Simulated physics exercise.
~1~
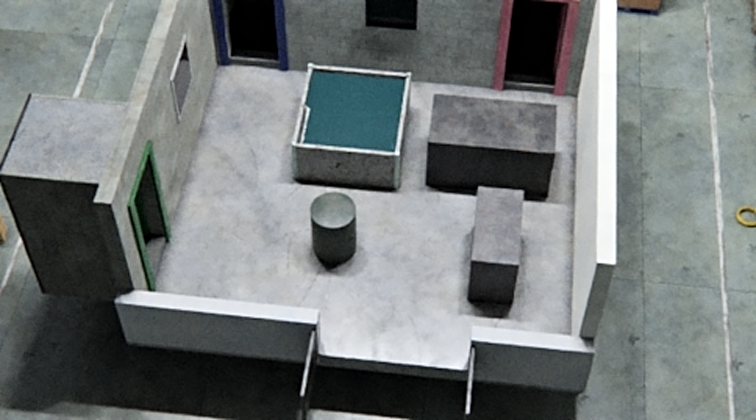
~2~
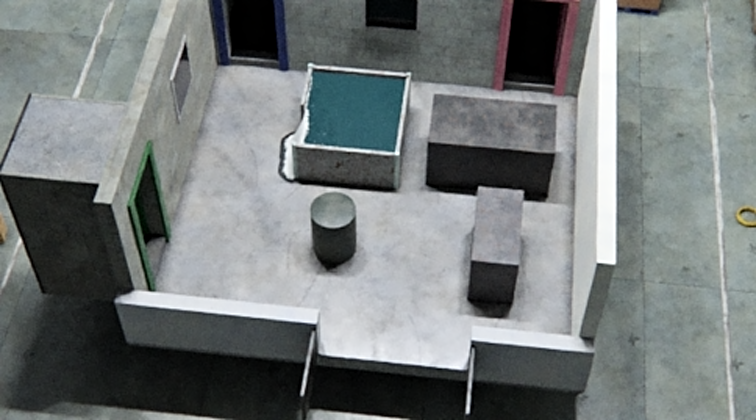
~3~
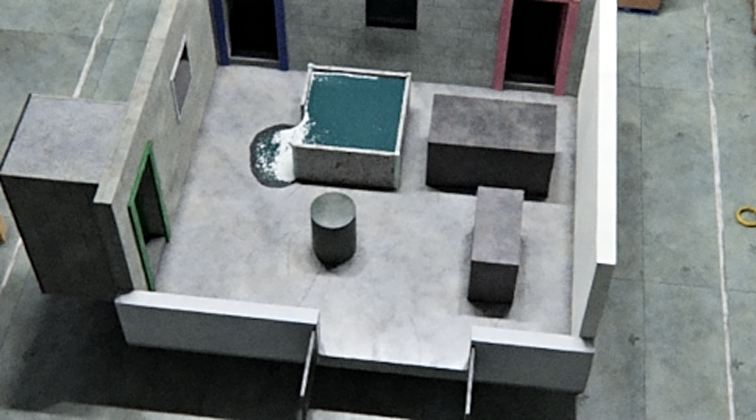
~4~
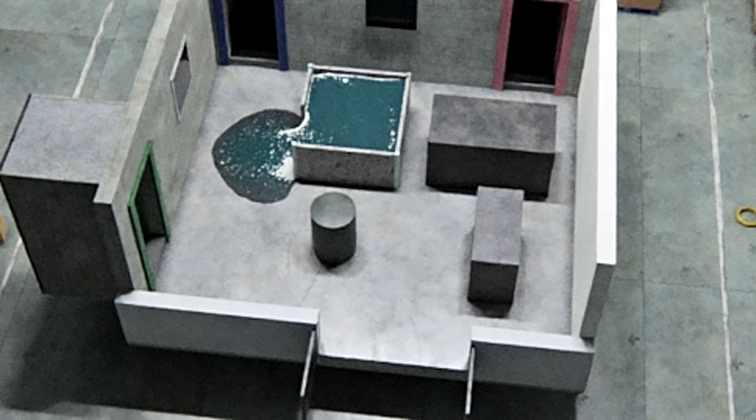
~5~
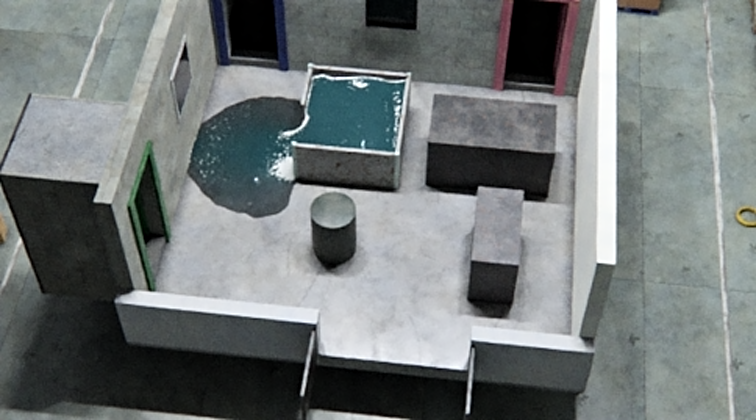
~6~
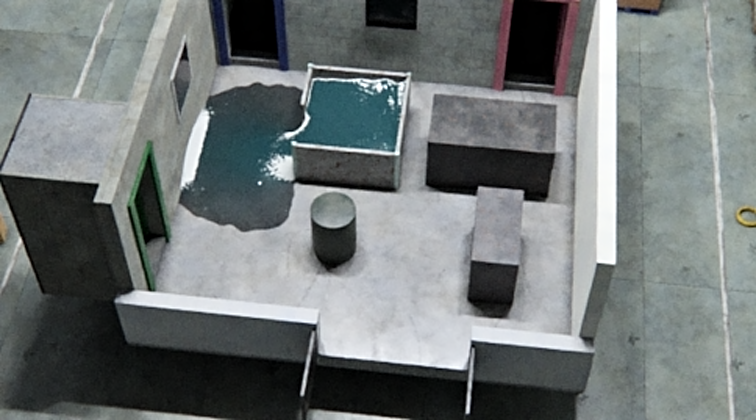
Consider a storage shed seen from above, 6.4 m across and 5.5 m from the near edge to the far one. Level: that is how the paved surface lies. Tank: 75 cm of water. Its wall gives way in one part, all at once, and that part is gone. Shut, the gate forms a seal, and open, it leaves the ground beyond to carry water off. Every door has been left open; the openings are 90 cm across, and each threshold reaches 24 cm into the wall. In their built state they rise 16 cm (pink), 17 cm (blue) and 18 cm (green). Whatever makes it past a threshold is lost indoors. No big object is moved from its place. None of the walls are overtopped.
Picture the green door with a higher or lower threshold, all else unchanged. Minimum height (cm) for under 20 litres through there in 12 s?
Roughly 10 cm.
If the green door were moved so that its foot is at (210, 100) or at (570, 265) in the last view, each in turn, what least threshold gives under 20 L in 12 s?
About 18 cm, then about 7.5 cm.
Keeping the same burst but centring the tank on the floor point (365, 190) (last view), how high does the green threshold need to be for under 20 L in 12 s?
18 cm, give or take.
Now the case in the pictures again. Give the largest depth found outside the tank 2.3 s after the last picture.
I'd estimate roughly 27 cm.
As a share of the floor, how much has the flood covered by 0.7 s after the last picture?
I'd estimate about 20 percent.
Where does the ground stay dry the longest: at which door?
That's the pink door.
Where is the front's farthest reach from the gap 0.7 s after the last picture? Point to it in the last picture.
Around (153, 292).
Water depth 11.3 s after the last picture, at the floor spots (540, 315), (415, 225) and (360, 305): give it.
Close to 7, 5 and 4 cm, one after the other.
Then, 0.7 s after the last picture water covers 20 % of the floor, deepest (42 cm) near (204, 152); 10 cm at the green door, 0 litres in over its 18 cm threshold.
Then, 2.3 s after the last picture water covers 40 % of the floor, deepest (27 cm) near (145, 321); 10 cm at the green door, 0 litres in over its 18 cm threshold.
Then, 11.3 s after the last picture water covers 100 % of the floor, deepest (10 cm) near (521, 281); 7 cm at the green door, 0 litres in over its 18 cm threshold.
At the green door as built, the water peaked near 15 cm, 1.1 s after the last picture.
With a threshold of 8 cm, 36 litres would have come in within the 12 s; with 11 cm, 13 litres. So under 20 litres takes about 10 cm.
